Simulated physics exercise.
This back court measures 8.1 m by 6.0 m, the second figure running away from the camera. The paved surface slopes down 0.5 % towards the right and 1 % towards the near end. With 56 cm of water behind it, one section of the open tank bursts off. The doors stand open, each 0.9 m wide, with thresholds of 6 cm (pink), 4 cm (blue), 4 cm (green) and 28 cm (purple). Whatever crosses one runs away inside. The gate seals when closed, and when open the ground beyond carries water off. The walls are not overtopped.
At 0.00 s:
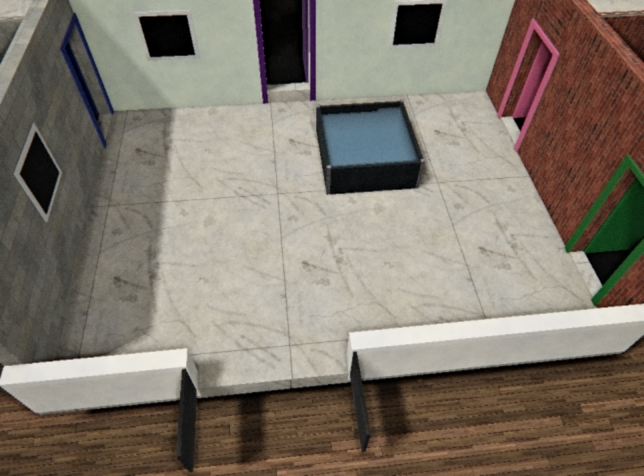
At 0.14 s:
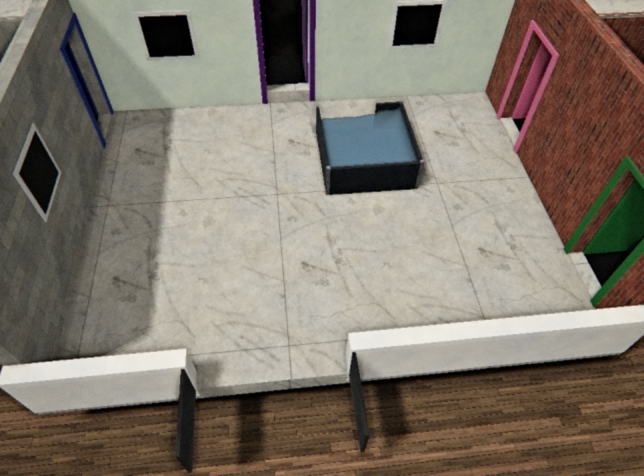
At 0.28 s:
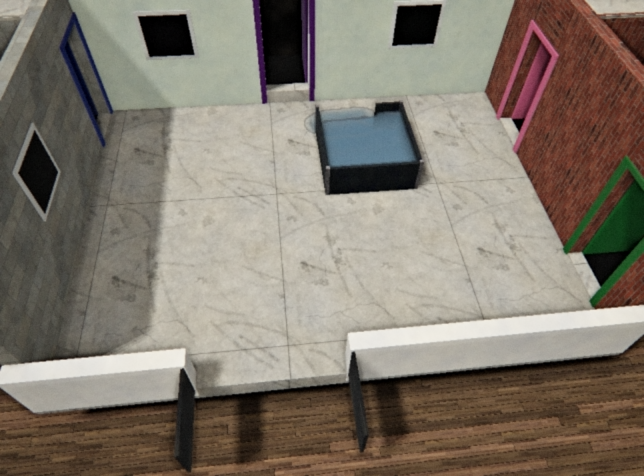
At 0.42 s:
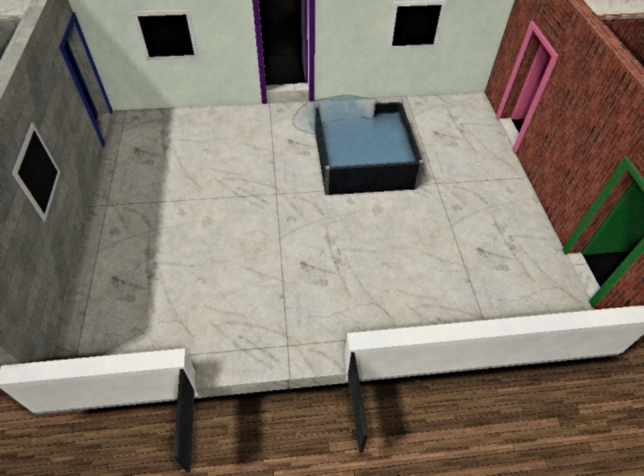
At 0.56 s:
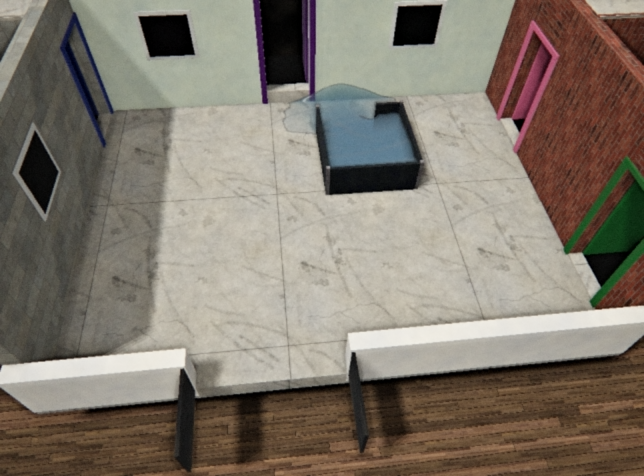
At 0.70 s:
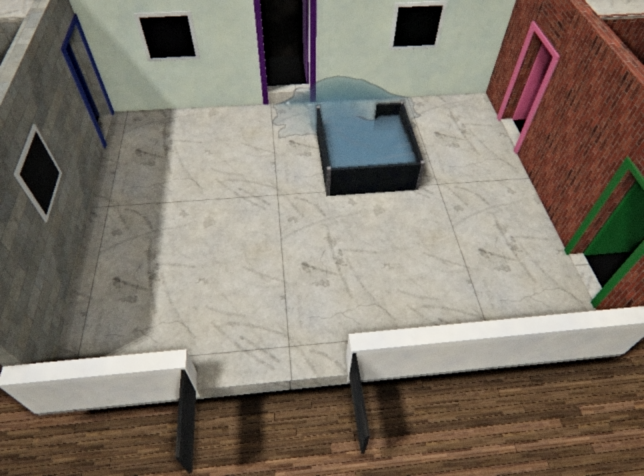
Water pours through a gap that opens in the far side of a dark, open tank and spreads over the pale paved floor behind it, mostly leftward, towards the purple doorway, while the camera stays still. The walled court is seen from above its near end. Grey wall and blue doorway stand left, pale green wall behind, red brick with pink and green doorways right.
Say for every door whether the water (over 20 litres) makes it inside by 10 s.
Within that time: At the pink door it exceeds the limit; at the blue door it passes the limit; at the green door it keeps below the limit; at the purple door it stays under the limit.
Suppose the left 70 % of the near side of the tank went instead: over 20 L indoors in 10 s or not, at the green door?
Then: Green over.
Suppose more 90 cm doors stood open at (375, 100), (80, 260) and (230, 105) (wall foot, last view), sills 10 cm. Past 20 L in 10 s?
In turn: Above, not over, not over.
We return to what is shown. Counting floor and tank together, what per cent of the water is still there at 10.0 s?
Some 86 per cent remains.
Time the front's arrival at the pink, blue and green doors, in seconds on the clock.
Pink 2.0 s, blue 2.2 s, green 3.8 s.
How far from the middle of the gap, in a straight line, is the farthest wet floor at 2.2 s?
Some 4.8 m out.
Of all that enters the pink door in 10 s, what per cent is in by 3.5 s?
Some 50 per cent by then.
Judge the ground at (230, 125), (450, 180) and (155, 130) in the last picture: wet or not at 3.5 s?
In that order: Under water, still dry, flooded.
After 1.4 s water covers 10 % of the floor and is deepest (38 cm) near (336, 105); pink door not reached, blue door not reached, green door not reached, purple door 25 cm at the sill, 0 L in.
After 2.2 s water covers 25 % of the floor and is deepest (28 cm) near (336, 105); pink door 11 cm at the sill, 1 L in, blue door not reached, green door not reached, purple door 19 cm at the sill, 1 L in.
After 3.5 s water covers 35 % of the floor and is deepest (16 cm) near (345, 110); pink door 12 cm at the sill, 28 L in, blue door 11 cm at the sill, 51 L in, green door not reached, purple door 11 cm at the sill, 1 L in.
After 6.0 s water covers 60 % of the floor and is deepest (10 cm) near (598, 334); pink door 8 cm at the sill, 52 L in, blue door 7 cm at the sill, 94 L in, green door 3 cm at the sill, 0 L in, purple door 6 cm at the sill, 1 L in.
After 10.0 s water covers 75 % of the floor and is deepest (8 cm) near (586, 335); pink door 4 cm at the sill, 56 L in, blue door 2 cm at the sill, 101 L in, green door 5 cm at the sill, 3 L in, purple door 3 cm at the sill, 1 L in.
